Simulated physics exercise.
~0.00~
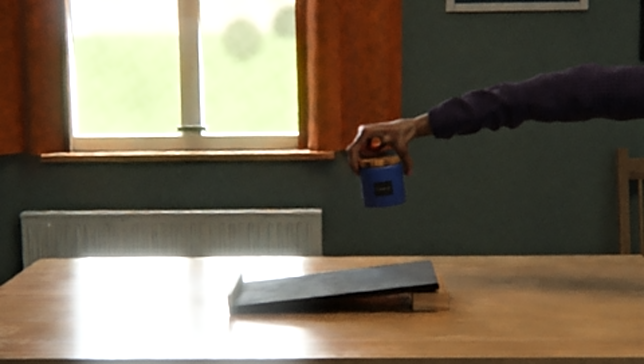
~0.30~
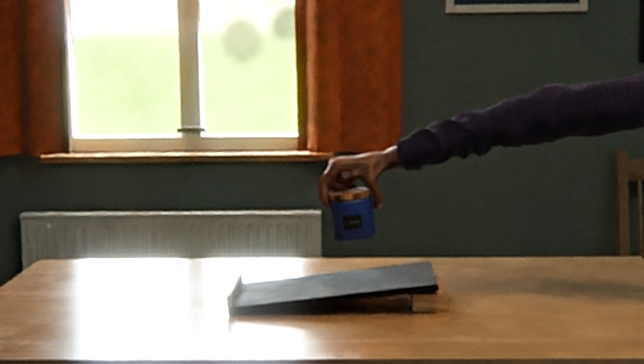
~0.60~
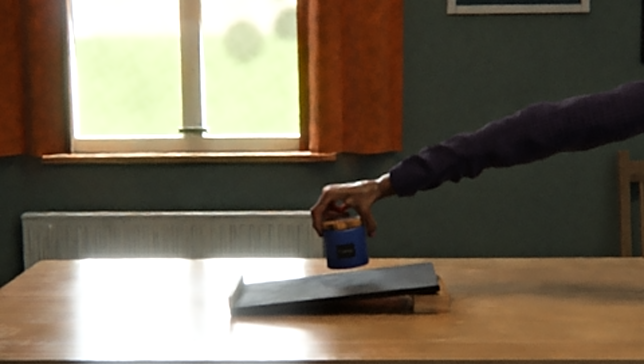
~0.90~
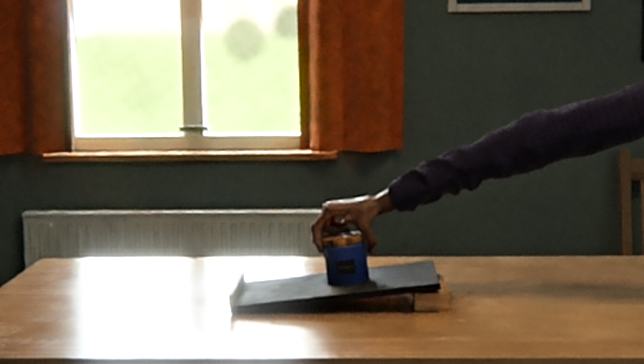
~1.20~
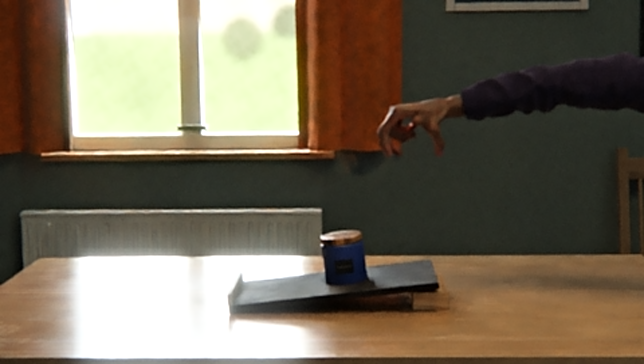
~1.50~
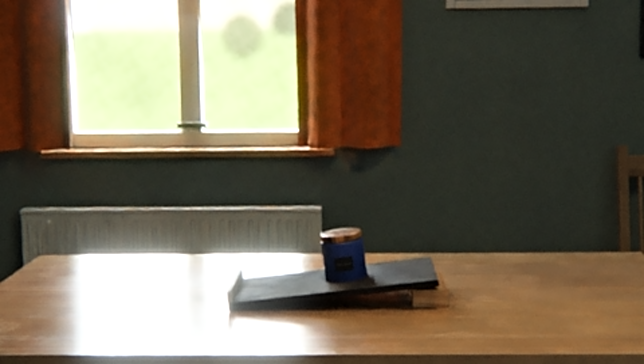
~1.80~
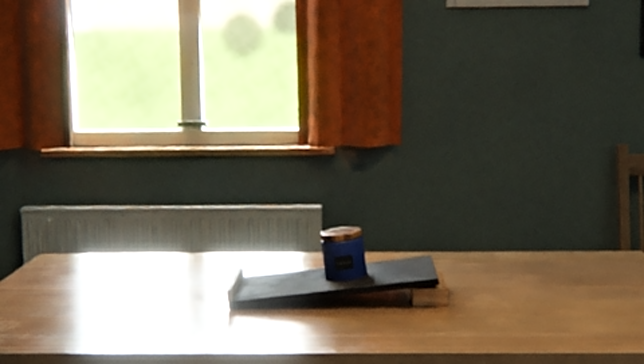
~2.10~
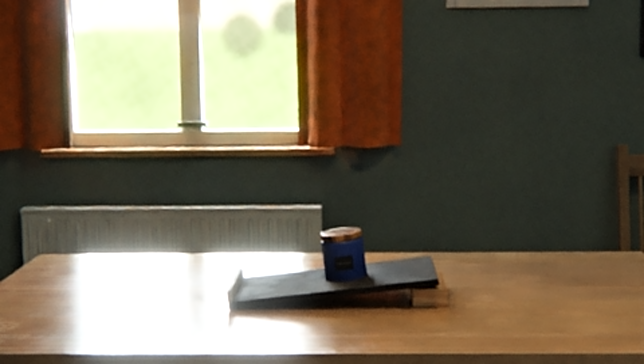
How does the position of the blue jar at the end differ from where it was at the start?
At the start the blue jar is held in the air by a hand above the board. At the end it rests on the sloping board, lower and a little further left.
